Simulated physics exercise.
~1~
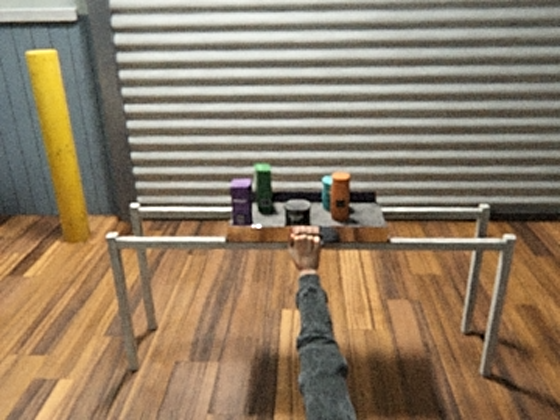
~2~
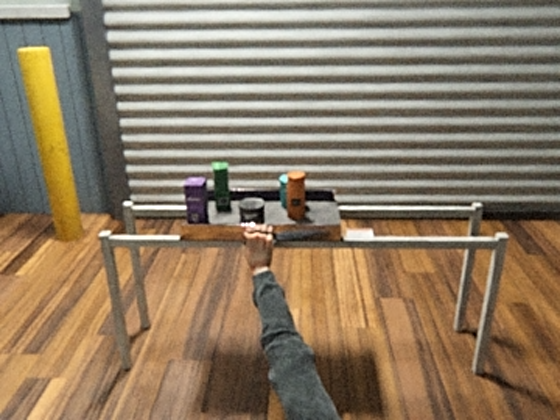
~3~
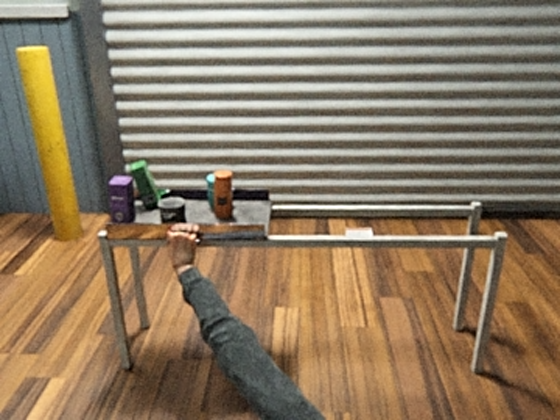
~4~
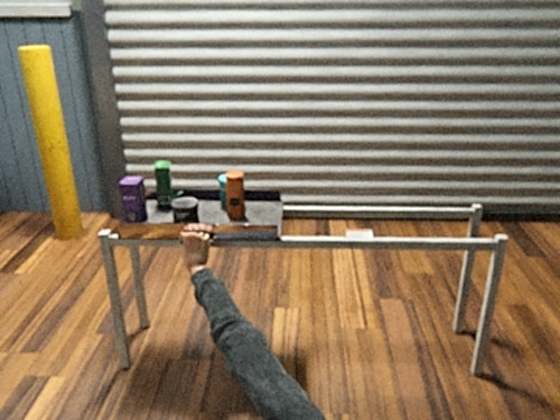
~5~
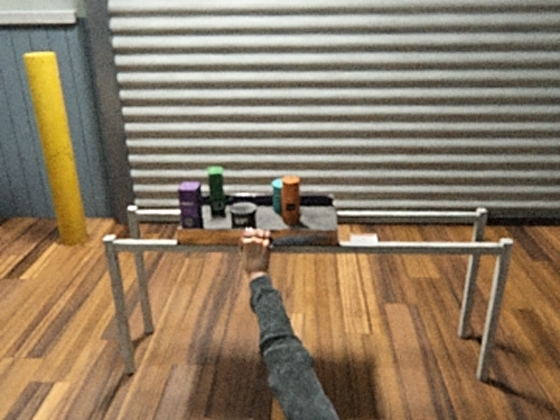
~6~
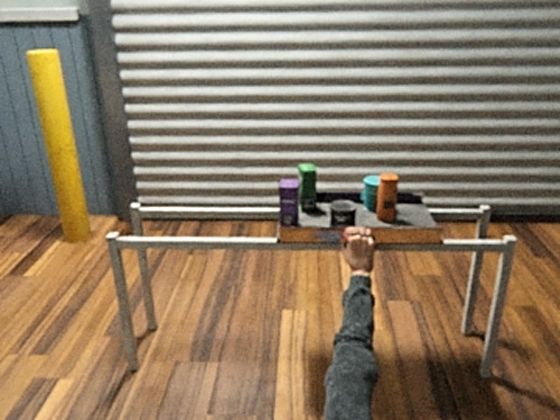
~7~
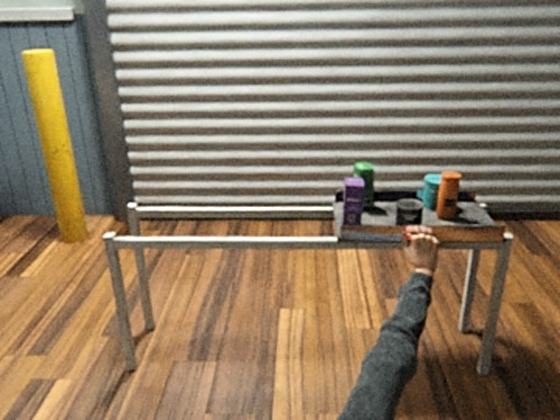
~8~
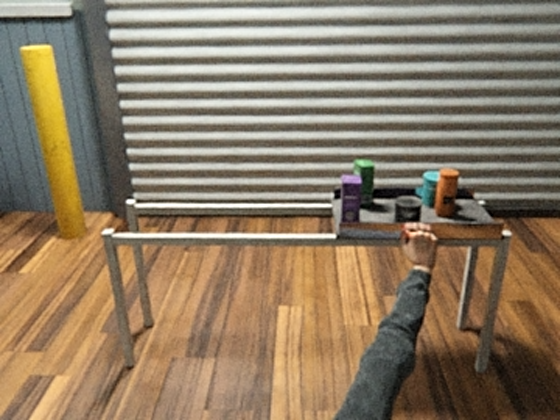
A shallow grey tray with a wooden front edge slides along a metal rail frame, viewed from the front and slightly above, on a plank floor before a corrugated shutter, with a yellow post at left. It carries a purple carton and a green carton on the left, a small black tin in the middle, and a turquoise tin behind an orange jar on the right. A hand in a grey sleeve pulls it left to the frame's end, where the green carton tilts, then stands upright again. The hand moves the tray back across to the right end, where it rests with everything standing.
